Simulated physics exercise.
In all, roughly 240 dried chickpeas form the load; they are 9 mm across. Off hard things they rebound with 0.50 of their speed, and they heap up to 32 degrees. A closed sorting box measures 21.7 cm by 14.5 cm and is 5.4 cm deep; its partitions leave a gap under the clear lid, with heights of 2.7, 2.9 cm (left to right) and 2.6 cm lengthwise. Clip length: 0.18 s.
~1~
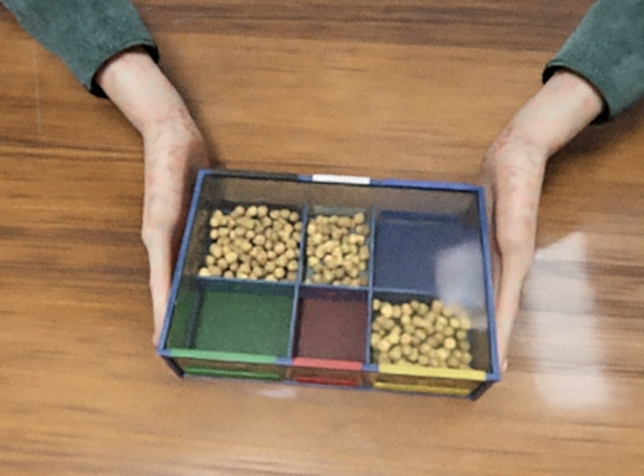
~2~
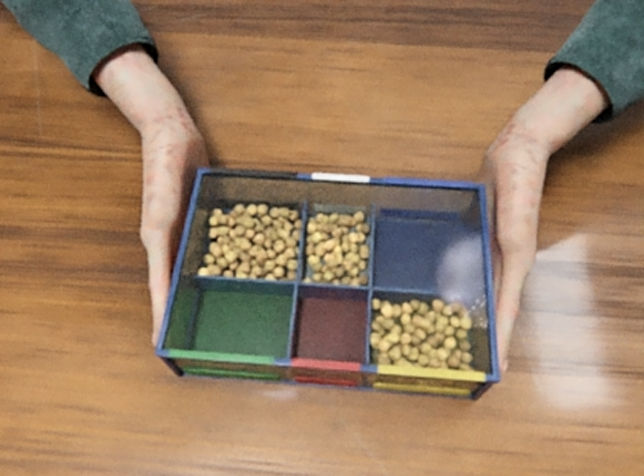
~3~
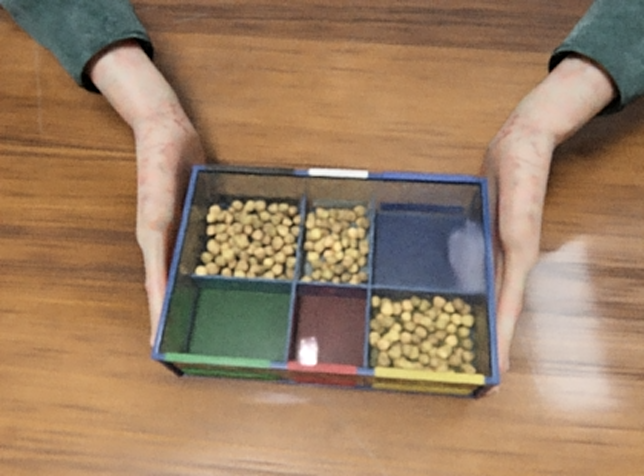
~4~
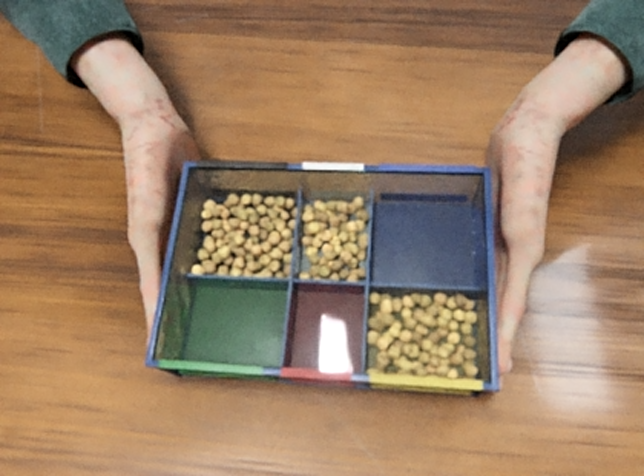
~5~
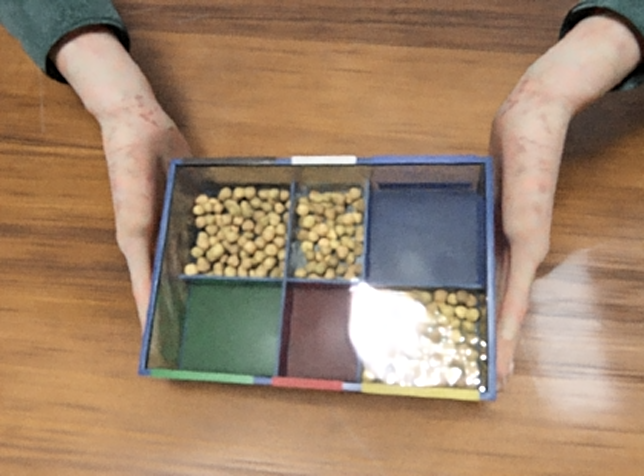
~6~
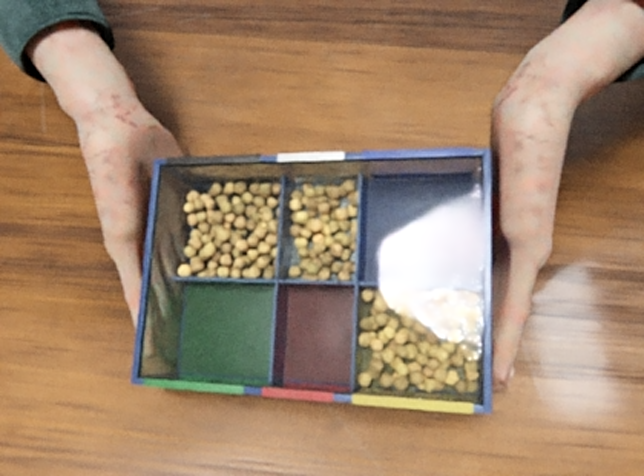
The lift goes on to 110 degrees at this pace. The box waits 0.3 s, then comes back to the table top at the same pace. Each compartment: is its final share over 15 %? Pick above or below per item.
Red = below; blue = below; green = above; yellow = above; white = below; black = below.
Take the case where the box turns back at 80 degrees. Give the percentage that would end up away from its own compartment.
Near 50 in a hundred.
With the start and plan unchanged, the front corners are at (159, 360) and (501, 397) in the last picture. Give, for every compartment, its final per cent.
Per cent at the finish: Red 30, blue 0, green 10, yellow 60, white 0, black 0.
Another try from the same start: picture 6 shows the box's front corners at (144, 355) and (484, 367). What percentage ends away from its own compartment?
In that case close to 70 per cent.
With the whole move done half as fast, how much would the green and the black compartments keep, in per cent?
Per cent - green: 65; black: 10.
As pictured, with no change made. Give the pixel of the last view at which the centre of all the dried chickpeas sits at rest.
Est. centre at rest: (246, 346) px.
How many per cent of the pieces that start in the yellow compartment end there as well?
Around 70 per cent of it.
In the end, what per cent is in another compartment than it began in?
It works out to about 70 per cent.
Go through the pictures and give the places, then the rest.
Box tilt 0 degrees, front corners at (164, 350) and (493, 375); yellow 35 %, white 25 %, black 45 %, in the first picture.
Box tilt 1 degrees, front corners at (162, 351) and (492, 376), in the second picture.
Box tilt 4 degrees, front corners at (159, 354) and (492, 378), lowest corner left front, in the third picture.
Box tilt 10 degrees, front corners at (153, 361) and (491, 384), lowest corner left front, in the fourth picture.
Box tilt 17 degrees, front corners at (145, 369) and (489, 393), lowest corner left front, in the fifth picture.
Box tilt 24 degrees, front corners at (139, 378) and (484, 405), lowest corner left front; yellow 35 %, white 25 %, black 45 %, in the sixth picture.
Then, 0.66 s after the last picture, tilt 110 degrees; red 10 %, green 55 %, yellow 25 %, black 10 %.
Then, 1.11 s after the last picture, tilt 60 degrees; red 10 %, green 60 %, yellow 25 %, black 10 %.
Then, 1.63 s after the last picture, tilt 0 degrees; red 10 %, green 60 %, yellow 25 %, black 5 %.
In the end, red 10 %, blue 0 %, green 60 %, yellow 25 %, white 0 %, black 5 %.
